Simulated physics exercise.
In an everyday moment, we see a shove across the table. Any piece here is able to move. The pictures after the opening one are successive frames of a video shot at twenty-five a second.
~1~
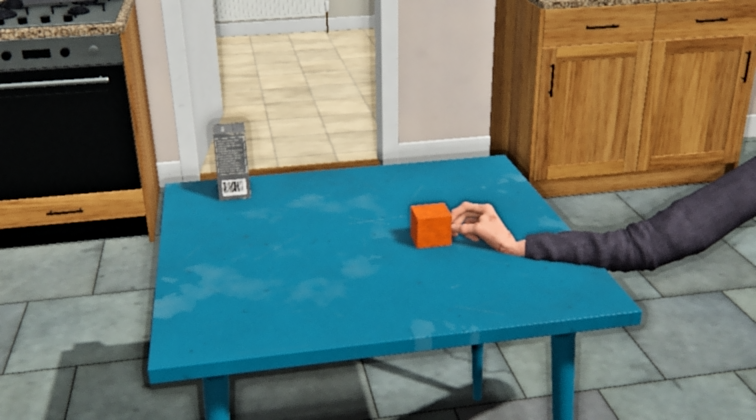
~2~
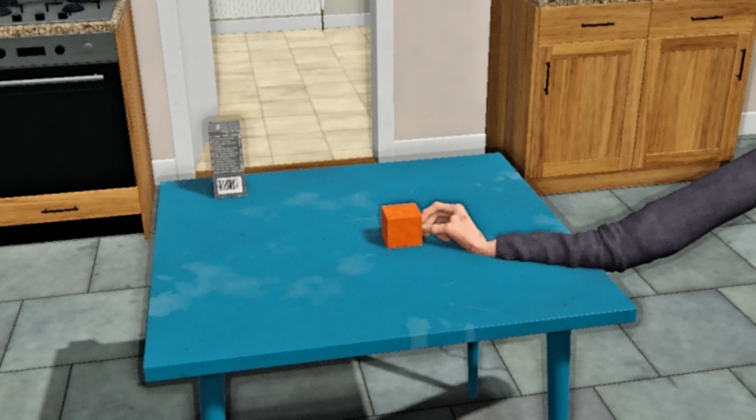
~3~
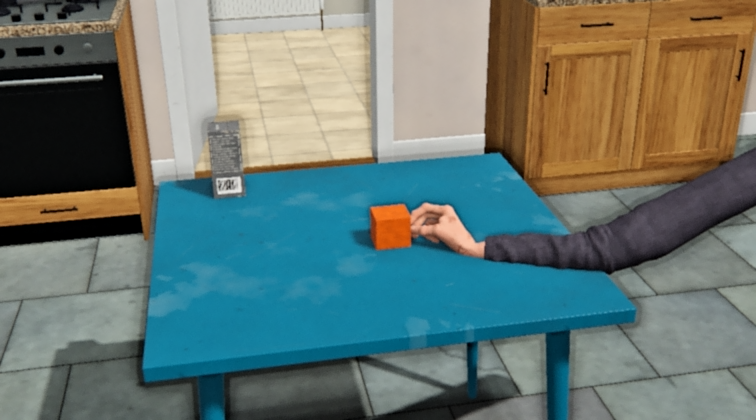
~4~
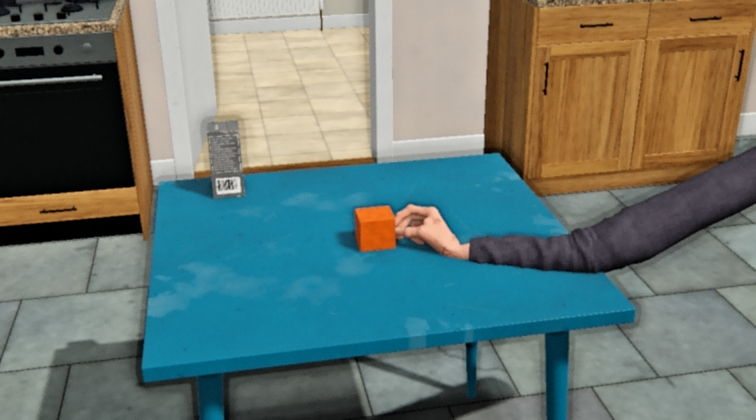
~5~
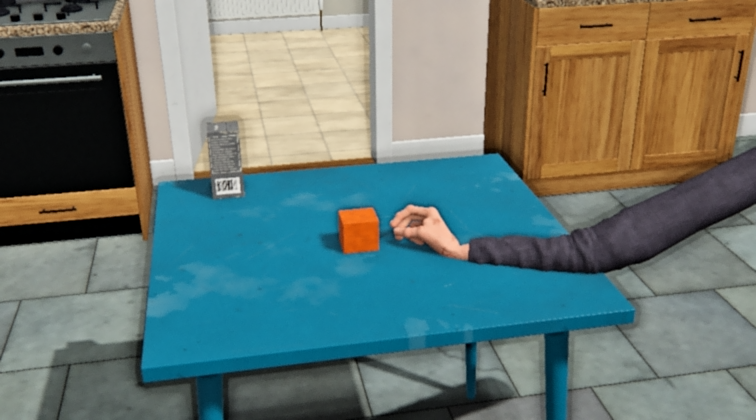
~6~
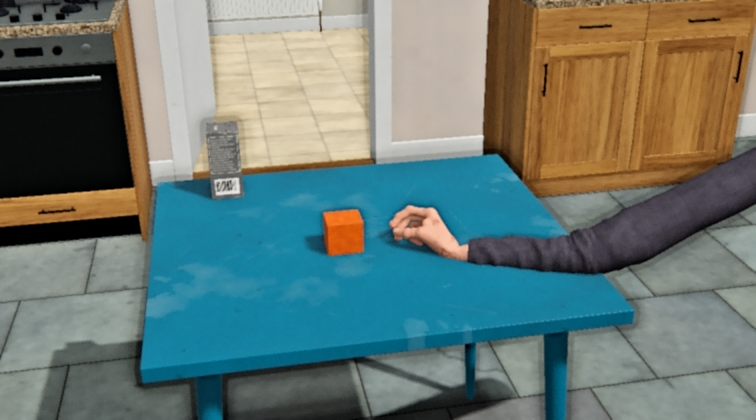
A hand in a dark sleeve pushed an orange block leftward across a blue table, then drew no farther and stayed put while the block slid on a little more, away from the fingers.
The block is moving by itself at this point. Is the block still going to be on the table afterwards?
Yes, see, the table still has it at the end.
Then, 0.10 s on from there, orange block shifted well along near (313, 236).
Then, 0.20 s on from there, orange block shifted well along near (294, 237).
Then, 0.30 s on from there, orange block shifted well along near (285, 238).
In the end, moved from the start, orange block. At the end, from the last picture's camera, orange block near (285, 238).
